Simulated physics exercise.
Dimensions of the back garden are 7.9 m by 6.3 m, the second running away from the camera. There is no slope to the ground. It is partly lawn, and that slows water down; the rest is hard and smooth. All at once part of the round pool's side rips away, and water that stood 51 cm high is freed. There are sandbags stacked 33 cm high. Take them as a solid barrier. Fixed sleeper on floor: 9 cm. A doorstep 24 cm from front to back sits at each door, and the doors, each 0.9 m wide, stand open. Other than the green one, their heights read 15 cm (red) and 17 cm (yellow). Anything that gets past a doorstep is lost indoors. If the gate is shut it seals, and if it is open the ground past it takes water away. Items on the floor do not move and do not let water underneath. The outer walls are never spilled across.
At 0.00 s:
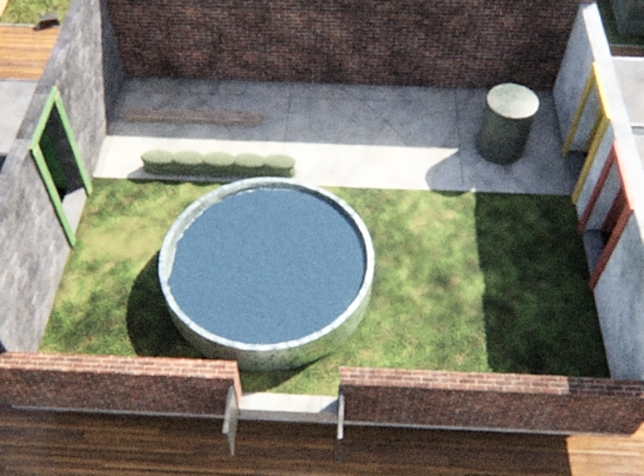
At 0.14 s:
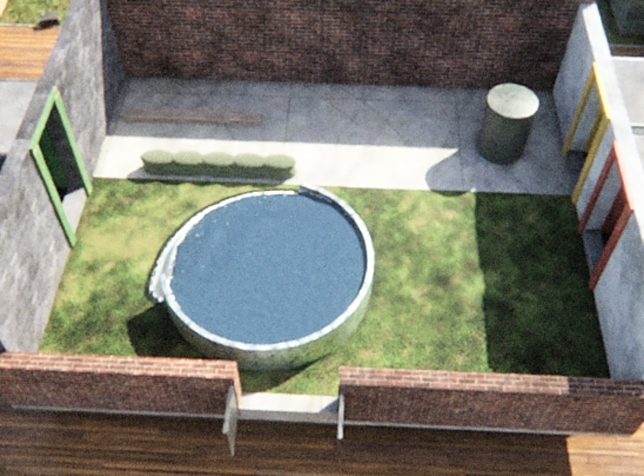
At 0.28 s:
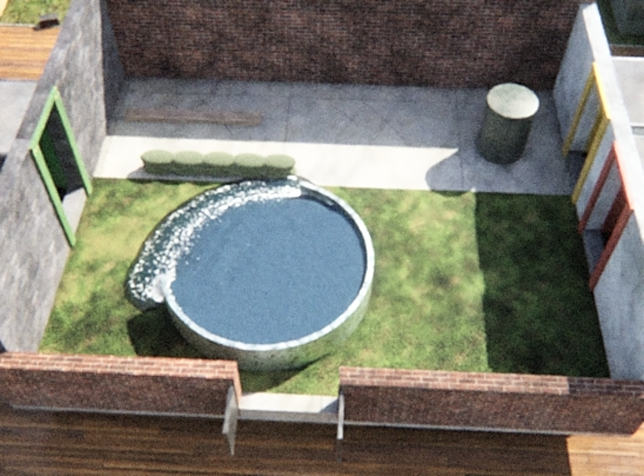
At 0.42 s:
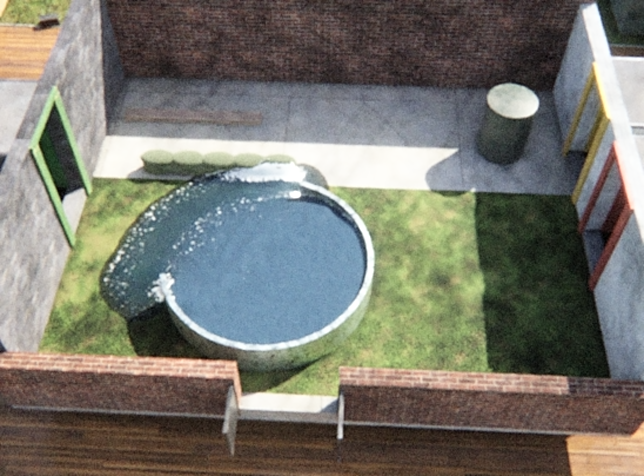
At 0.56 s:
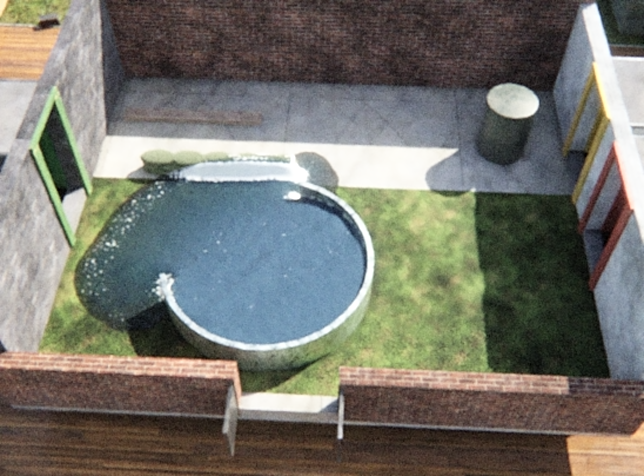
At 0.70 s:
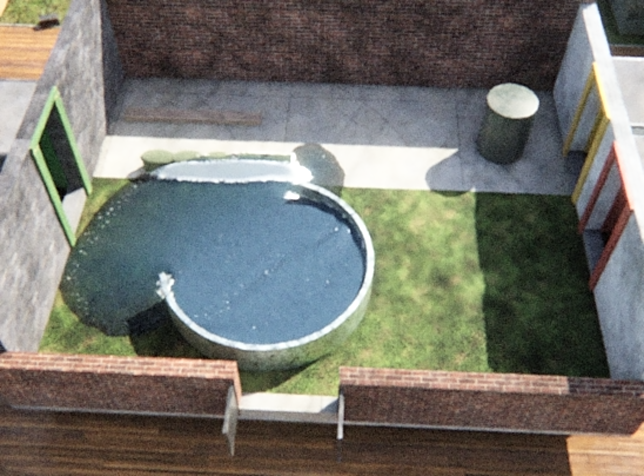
In a walled back garden, a round pool's side bursts and water spreads left across the lawn.
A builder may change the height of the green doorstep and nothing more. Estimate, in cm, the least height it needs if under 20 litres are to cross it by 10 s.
I would say 31 cm.
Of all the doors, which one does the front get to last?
The red one.
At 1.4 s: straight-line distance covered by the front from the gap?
Reach: Approx. 3.4 m.
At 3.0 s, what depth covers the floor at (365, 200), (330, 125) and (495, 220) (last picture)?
Roughly 5, 0 and 0 cm, in turn.
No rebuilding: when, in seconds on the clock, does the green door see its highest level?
Roughly at 2.0 s.
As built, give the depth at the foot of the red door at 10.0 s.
Depth: Near 6.0 cm.
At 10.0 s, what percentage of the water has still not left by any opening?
About 92 in every hundred.
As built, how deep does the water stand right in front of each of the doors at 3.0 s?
Door by door in cm - red 0, green 32, yellow 0.
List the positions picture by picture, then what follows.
The first picture shows the round pool at (267, 260) is whole and still, 51 cm deep; the green door at (64, 174) is dry.
In the second picture, the front is at a hidden place, 0.3 m from the gap on the far side; 0.7 m2 of floor is wet, 51 cm left at the back.
In the third picture, water pours out on the far side and has run 0.6 m, to (129, 283); about 10 cm deep outside, 51 cm at the back.
In the fourth picture, the gap is on the far side, the front 1.0 m out at (104, 285); the back of the round pool holds 51 cm.
In the fifth picture, the front is at (80, 271), 1.4 m from the gap on the far side; 5.0 m2 of floor is wet, 51 cm left at the back.
In the sixth picture, water pours out on the far side and has run 1.6 m, to (68, 260); about 7 cm deep outside, 51 cm at the back; the green door at (64, 174), 2.1 m from the gap, is still 0.3 m from the nearest water.
After 1.4 s water covers 25 % of the floor, deepest (36 cm) near (89, 192); 24 cm at the green door, 0 litres in over its 23 cm doorstep.
After 3.0 s water covers 45 % of the floor, deepest (33 cm) near (84, 209); 32 cm at the green door, 61 litres in over its 23 cm doorstep.
After 10.0 s water covers 90 % of the floor, deepest (12 cm) near (232, 198); 11 cm at the green door, 81 litres in over its 23 cm doorstep.
At the green door as built, the water arrived by 0.9 s and peaked near 38 cm at 2.0 s.
With a doorstep of 27 cm, 43 litres would have come in within the 10 s; with 36.5 cm, 3 litres. So under 20 litres takes about 31 cm.
